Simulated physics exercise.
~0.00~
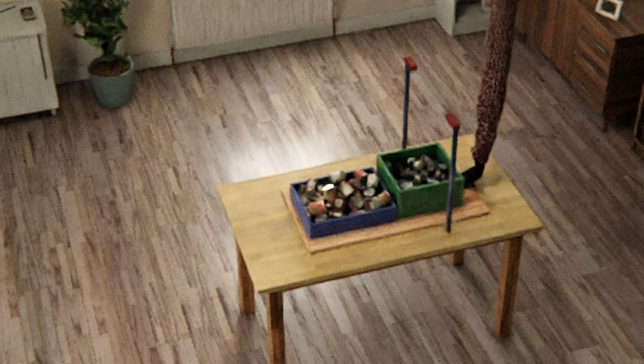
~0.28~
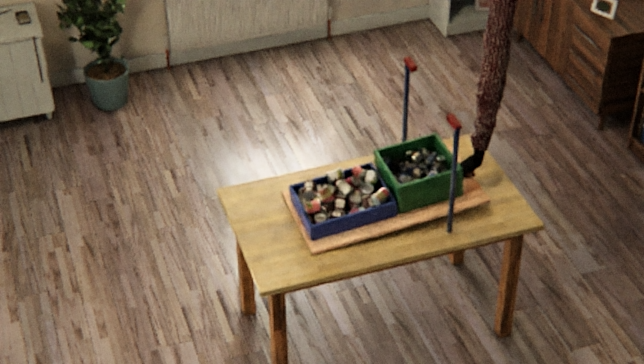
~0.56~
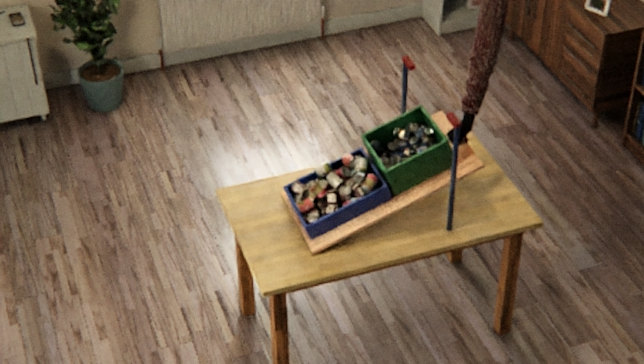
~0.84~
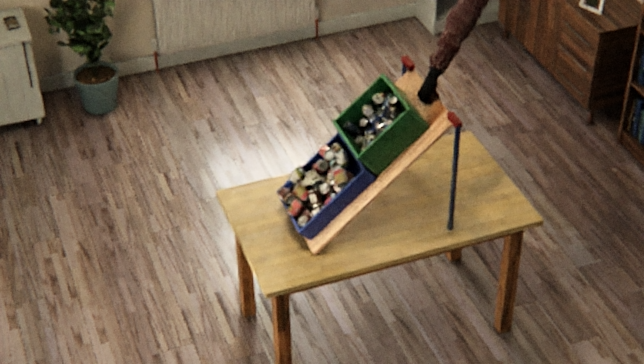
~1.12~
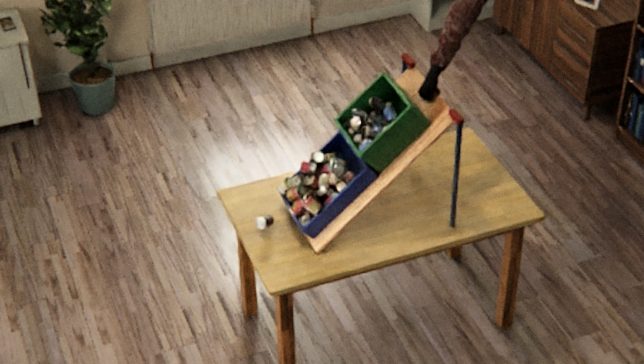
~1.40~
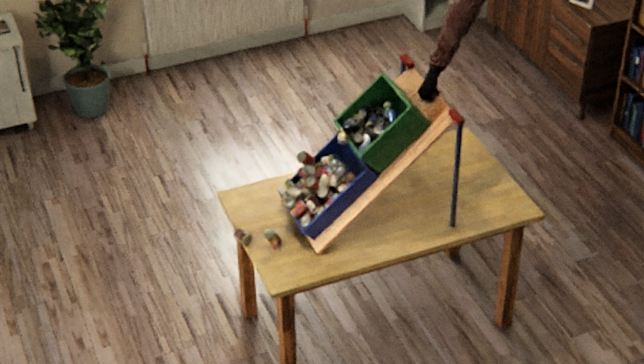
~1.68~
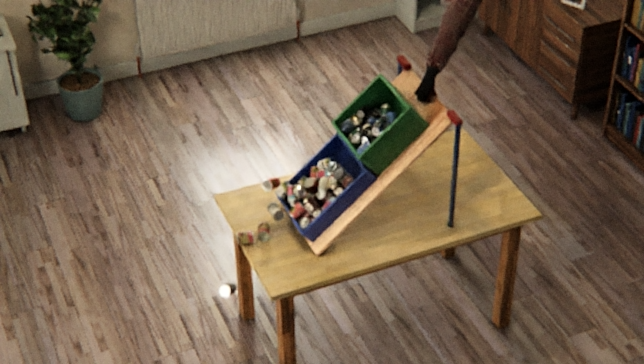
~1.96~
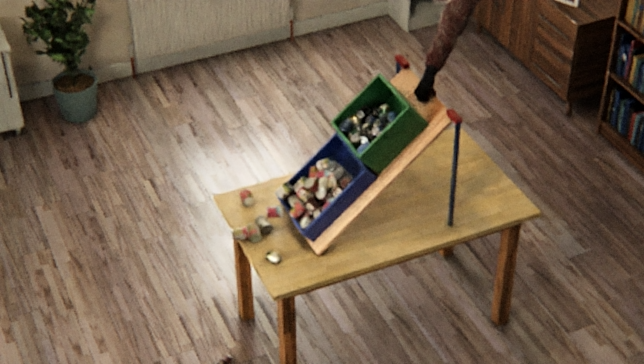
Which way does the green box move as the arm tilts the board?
The green box moves up, rising with the right-hand end of the board, and also shifts somewhat to the left.
Wood-floored room, dark arm tilting a board with two boxes and holding it, cans spilling from the blue one off the table.
